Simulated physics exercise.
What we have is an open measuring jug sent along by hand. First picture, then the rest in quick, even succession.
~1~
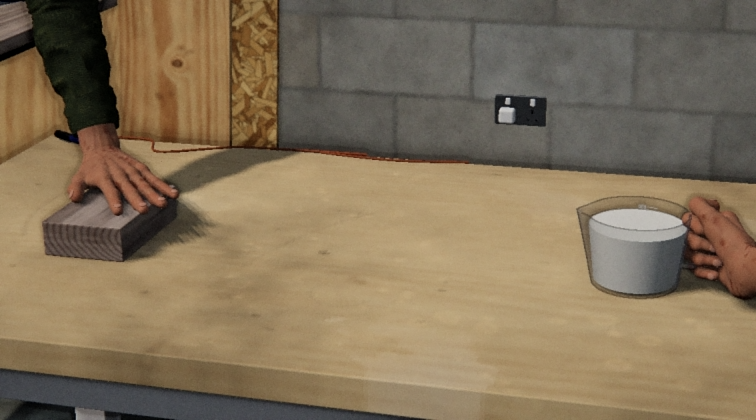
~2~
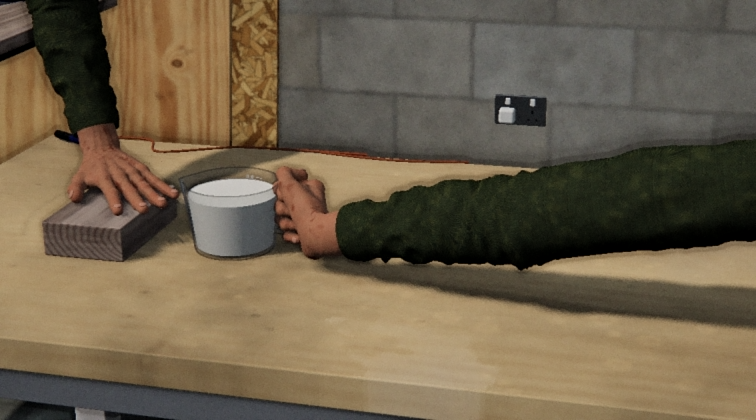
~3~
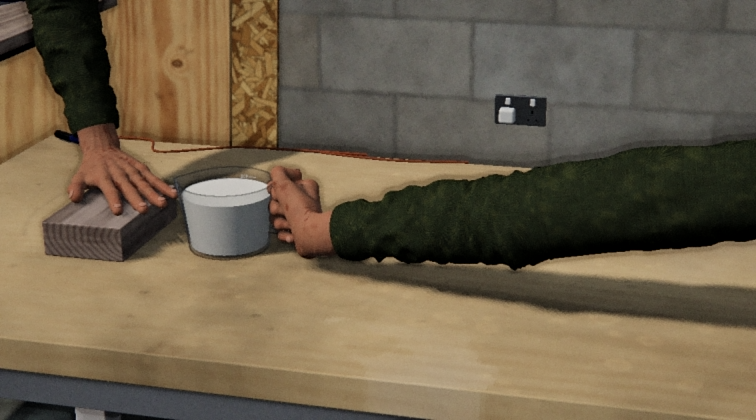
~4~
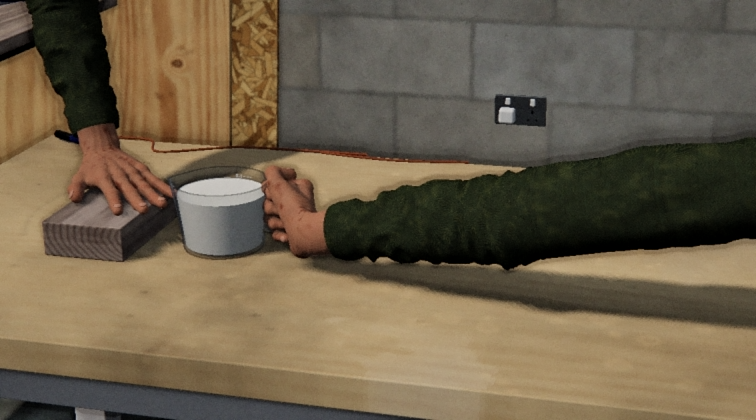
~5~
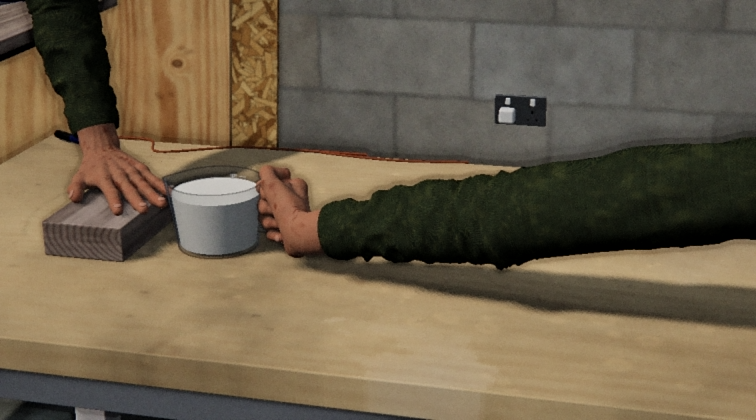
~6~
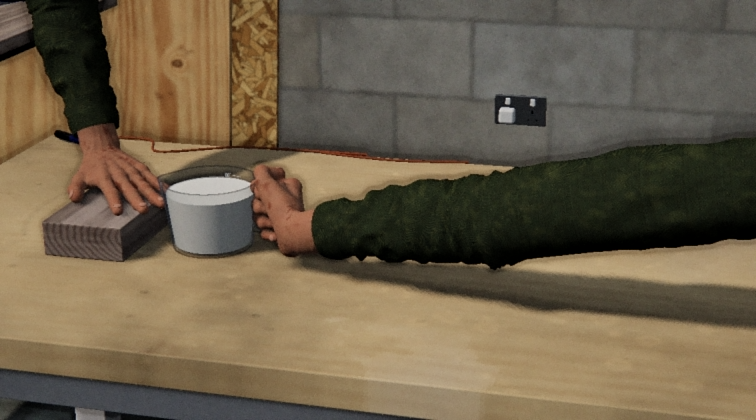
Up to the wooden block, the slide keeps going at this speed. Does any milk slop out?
Fully retained.
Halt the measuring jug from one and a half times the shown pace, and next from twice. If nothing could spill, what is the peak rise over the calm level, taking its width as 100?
It climbs to 10 per cent first and to 15 per cent second.
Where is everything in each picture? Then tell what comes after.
The first picture shows at rest; measuring jug (636, 246) about three quarters full; wooden block (112, 219).
The second picture shows under way; measuring jug about three quarters full, surface at (233, 193).
The third picture shows moved on by about 5 px; measuring jug (228, 212) about three quarters full.
The fourth picture shows moved on by about 5 px; measuring jug about three quarters full, surface at (222, 192).
The fifth picture shows moved on by about 5 px; measuring jug (217, 211) about three quarters full.
The sixth picture shows moved on by about 5 px; measuring jug about three quarters full, surface at (211, 191); wooden block (112, 219).
Soon after, the measuring jug meets the wooden block.
Later, the milk surges up the wall; the wave climbs under half way to the rim.
In the end, the measuring jug stands at the wooden block; nothing has left it.
